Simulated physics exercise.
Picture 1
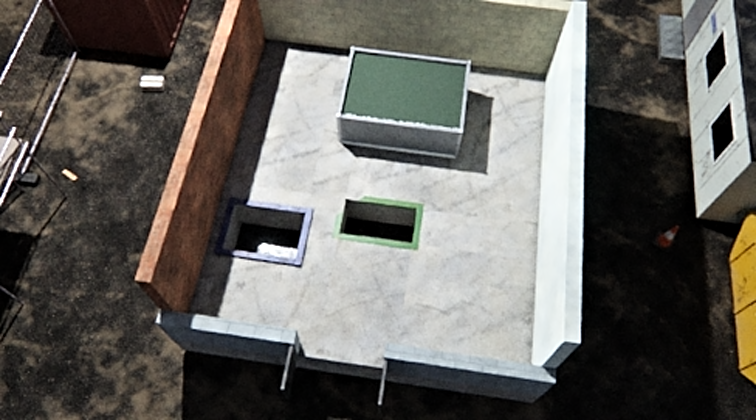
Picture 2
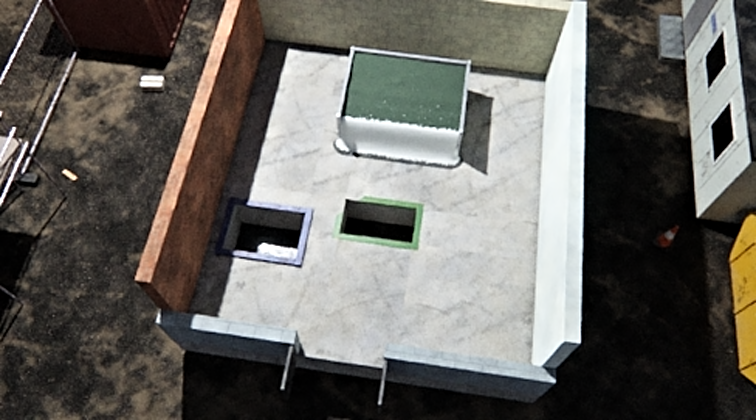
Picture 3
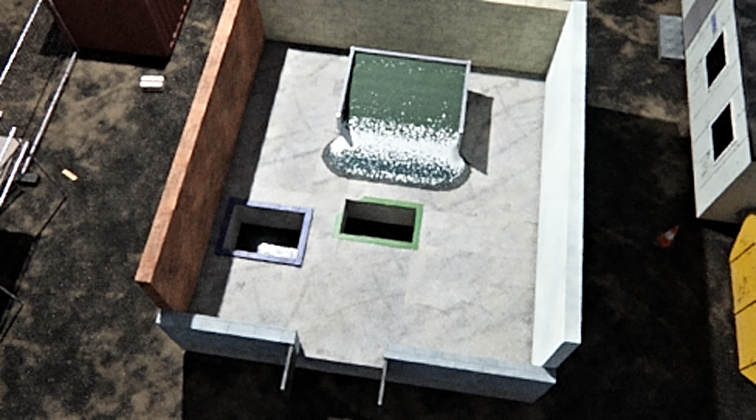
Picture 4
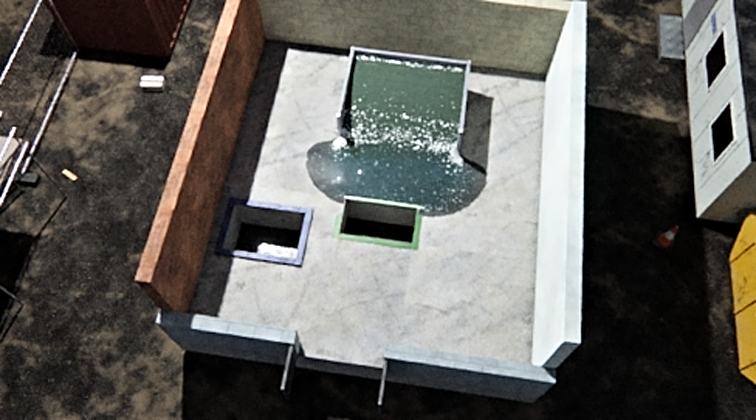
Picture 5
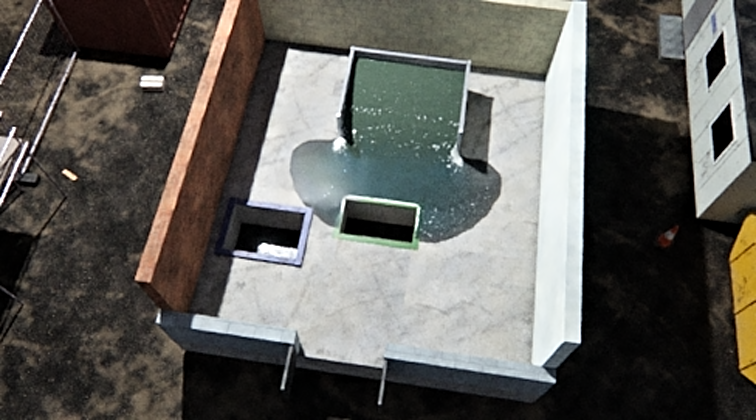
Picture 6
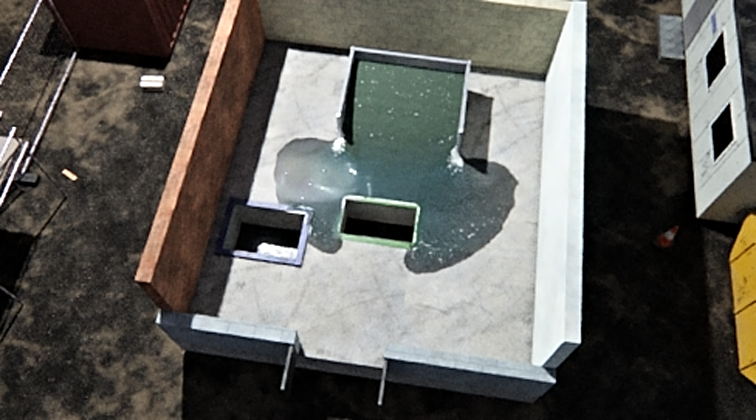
Dark green water bursts from the near side of a grey-walled open tank, foaming white, on a pale slab seen from high above by a still camera. Low walls, rusty brown at left and whitish at right, enclose the slab, with a blue-rimmed pit at left and a green-rimmed one near the middle. The water spreads toward the viewer, reaches the green-rimmed pit and fans out around both its sides.
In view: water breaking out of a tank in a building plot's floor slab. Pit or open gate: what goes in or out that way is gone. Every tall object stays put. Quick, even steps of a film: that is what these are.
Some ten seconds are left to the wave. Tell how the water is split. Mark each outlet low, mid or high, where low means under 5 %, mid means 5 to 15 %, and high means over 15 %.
Marks - gate: Mid, green pit: High, blue pit: Mid.
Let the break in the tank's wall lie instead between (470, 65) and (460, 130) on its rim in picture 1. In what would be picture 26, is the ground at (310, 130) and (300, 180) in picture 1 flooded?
In order, I'd call them parched and parched.
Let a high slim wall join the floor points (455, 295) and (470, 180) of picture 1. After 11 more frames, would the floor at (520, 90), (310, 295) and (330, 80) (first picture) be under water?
In the order given, the spots are spared, swamped and spared.
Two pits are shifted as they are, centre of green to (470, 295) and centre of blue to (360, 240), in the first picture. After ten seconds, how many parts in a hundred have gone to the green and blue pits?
Roughly: Green pit 35 %, blue pit 40 %.
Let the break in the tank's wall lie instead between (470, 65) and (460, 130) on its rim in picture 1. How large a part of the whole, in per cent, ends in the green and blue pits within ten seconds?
Approximately, green takes 10 % and blue takes 12 %.
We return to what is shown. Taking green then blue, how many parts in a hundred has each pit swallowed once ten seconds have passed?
56 and 8 per cent respectively.
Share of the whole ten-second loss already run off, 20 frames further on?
About 75 per cent.
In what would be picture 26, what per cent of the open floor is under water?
It works out to about 50 in a hundred.
A moment on, water covers 45 % of the floor; the gate 0 %, the green pit 22 %, the blue pit 2 %.
Next, water covers 50 % of the floor; the gate 1 %, the green pit 35 %, the blue pit 5 %.
Then, water covers 50 % of the floor; the gate 3 %, the green pit 43 %, the blue pit 6 %.
Later, water covers 65 % of the floor; the gate 5 %, the green pit 50 %, the blue pit 7 %.
In the end, water covers 80 % of the floor; the gate 7 %, the green pit 55 %, the blue pit 8 %.
